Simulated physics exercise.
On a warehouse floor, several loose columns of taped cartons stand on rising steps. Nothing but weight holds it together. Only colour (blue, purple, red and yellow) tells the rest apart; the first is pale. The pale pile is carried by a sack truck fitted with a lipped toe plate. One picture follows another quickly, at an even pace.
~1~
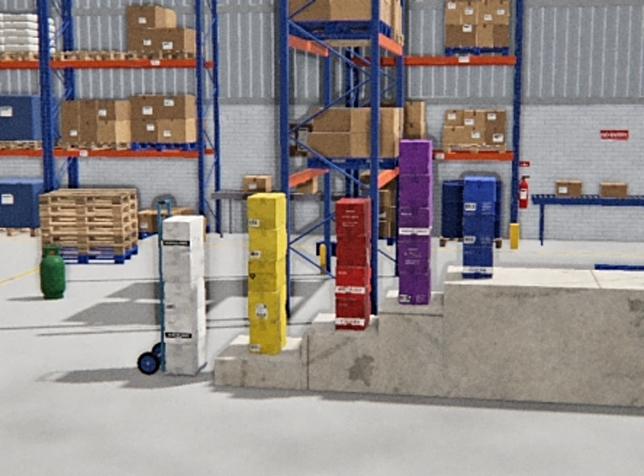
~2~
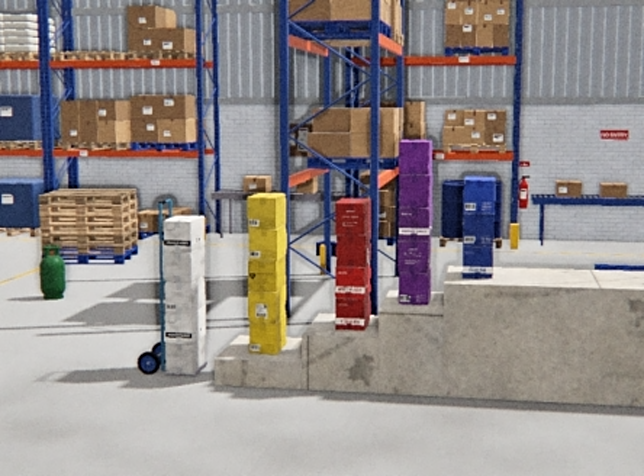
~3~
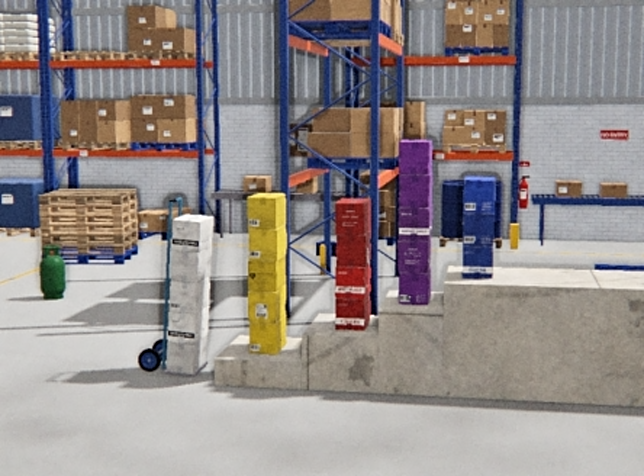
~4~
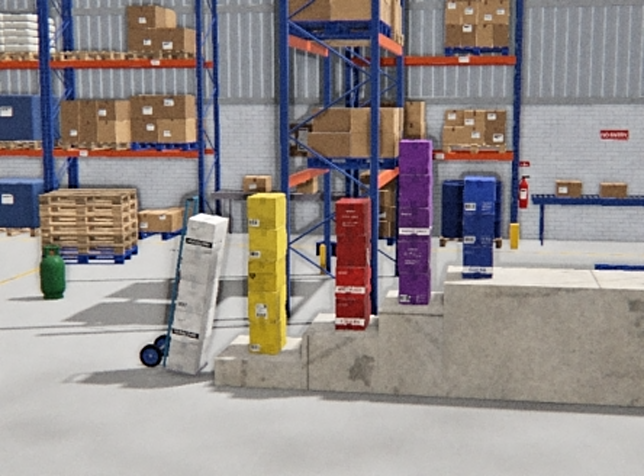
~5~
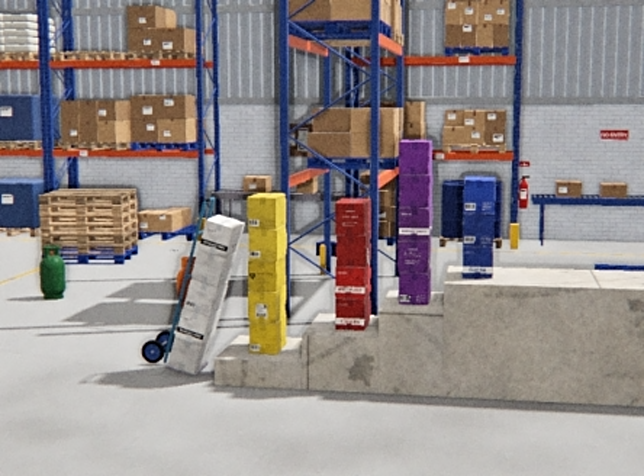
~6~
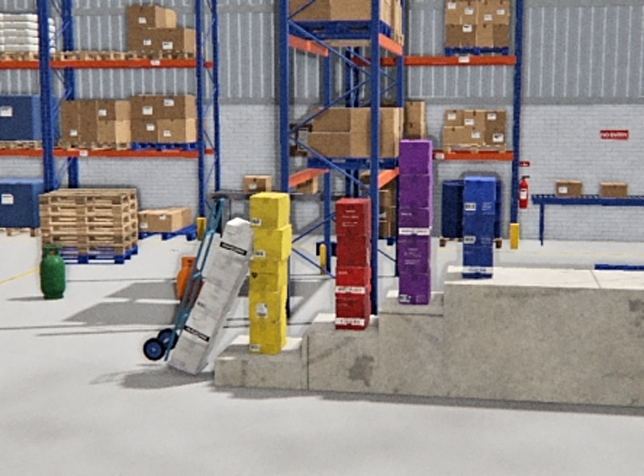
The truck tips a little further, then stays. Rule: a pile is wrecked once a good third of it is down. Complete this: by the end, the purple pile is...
By the end the purple pile is down.
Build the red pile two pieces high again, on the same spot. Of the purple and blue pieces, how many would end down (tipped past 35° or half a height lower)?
Purple 0, blue 0.
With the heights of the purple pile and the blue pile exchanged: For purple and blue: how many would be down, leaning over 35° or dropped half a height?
Down at the end: Purple 0, blue 0.
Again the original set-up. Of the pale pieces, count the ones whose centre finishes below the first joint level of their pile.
Counting them up gives 1.
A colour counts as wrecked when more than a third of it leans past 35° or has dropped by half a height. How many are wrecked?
That makes 3 in total.
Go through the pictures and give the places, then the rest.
In the first picture (pixels give the middle of a visible side), truck frame (160, 238) level; top purple carton (414, 158); top blue carton (479, 197); none of the others has stirred.
Truck frame (161, 238) level; top purple carton (414, 158), in the second picture.
Truck frame (169, 236) rocked barely, top of the pale pile leaning barely; top purple carton (414, 158); none of the others has stirred, in the third picture.
Truck frame (183, 234) rocked a little, top of the pale pile leaning a little; top purple carton (414, 158); none of the others has stirred, in the fourth picture.
Truck frame (197, 234) rocked clearly, top of the pale pile leaning clearly; top purple carton (414, 158); none of the others has stirred, in the fifth picture.
Truck frame (205, 235) rocked clearly, top of the pale pile leaning clearly; top purple carton (414, 158); top yellow carton (264, 213) a little from its place; movement in 2 of them, in the sixth picture.
Shortly afterwards, 3 of the pale pile down; none of the 5 purple cartons down (0 of 17 in all colours); top purple carton unmoved; top yellow carton tilted clearly.
Next, 5 of the pale pile down; none of the 5 purple cartons down (4 of 17 in all colours); top purple carton a little from its place; top yellow carton tilted clearly, half its height lower.
Some moments later, 5 of the pale pile down; 4 of the 5 purple cartons down (12 of 17 in all colours); top purple carton tilted clearly, half its height lower; top blue carton tilted steeply, half its height lower.
In the end, 5 of the pale pile down; 4 of the 5 purple cartons down (12 of 17 in all colours); top purple carton some two heights lower; top blue carton on its side. From the last view, middles, top purple carton near (595, 232), top blue carton near (599, 263).
